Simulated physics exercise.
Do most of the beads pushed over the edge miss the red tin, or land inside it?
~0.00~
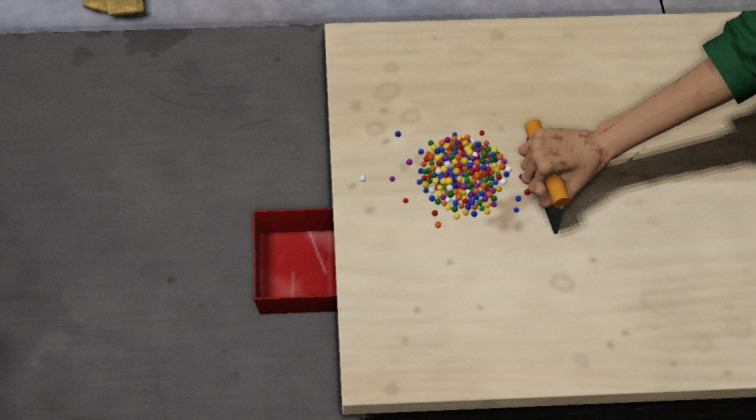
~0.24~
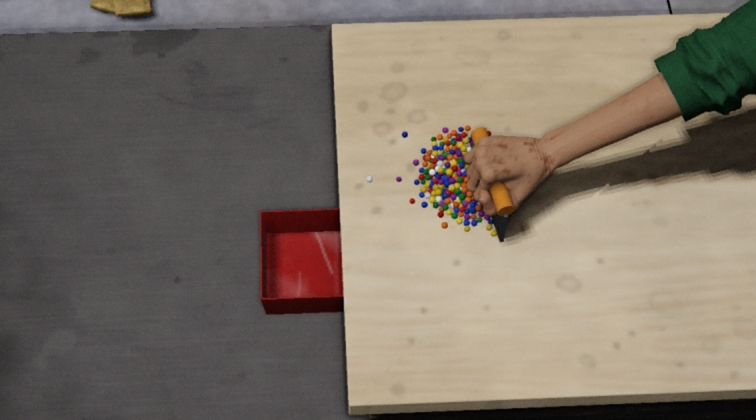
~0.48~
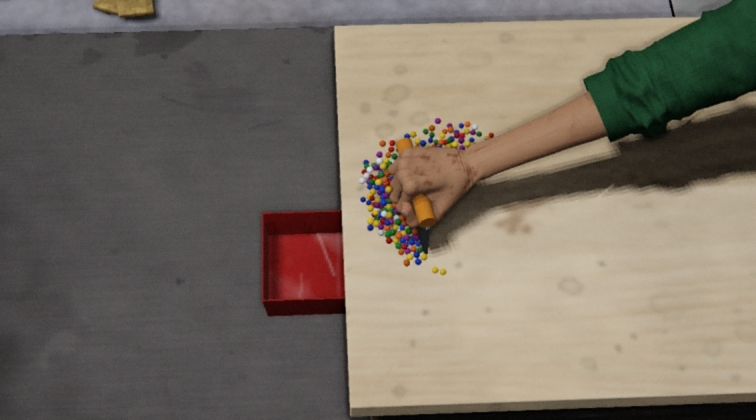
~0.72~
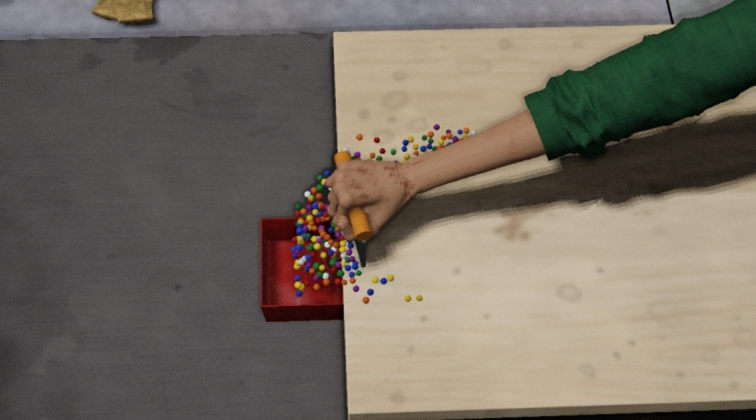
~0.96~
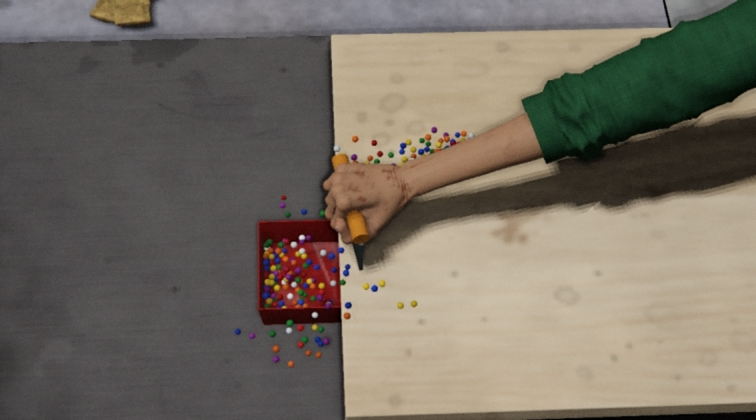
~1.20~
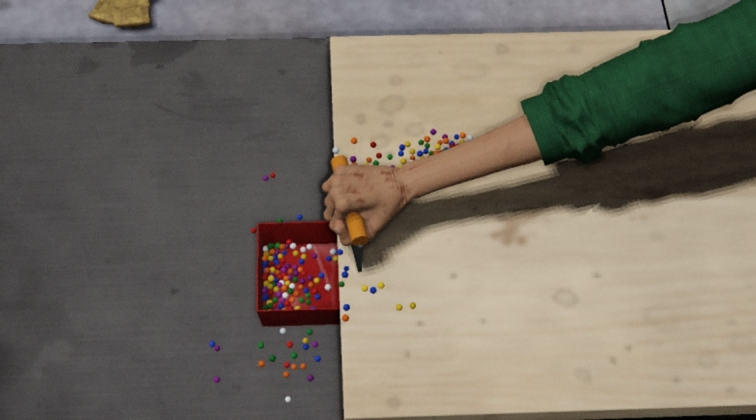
Most of the beads that go over the edge land inside the red tin. Only a smaller scattering ends up on the dark surface around it.
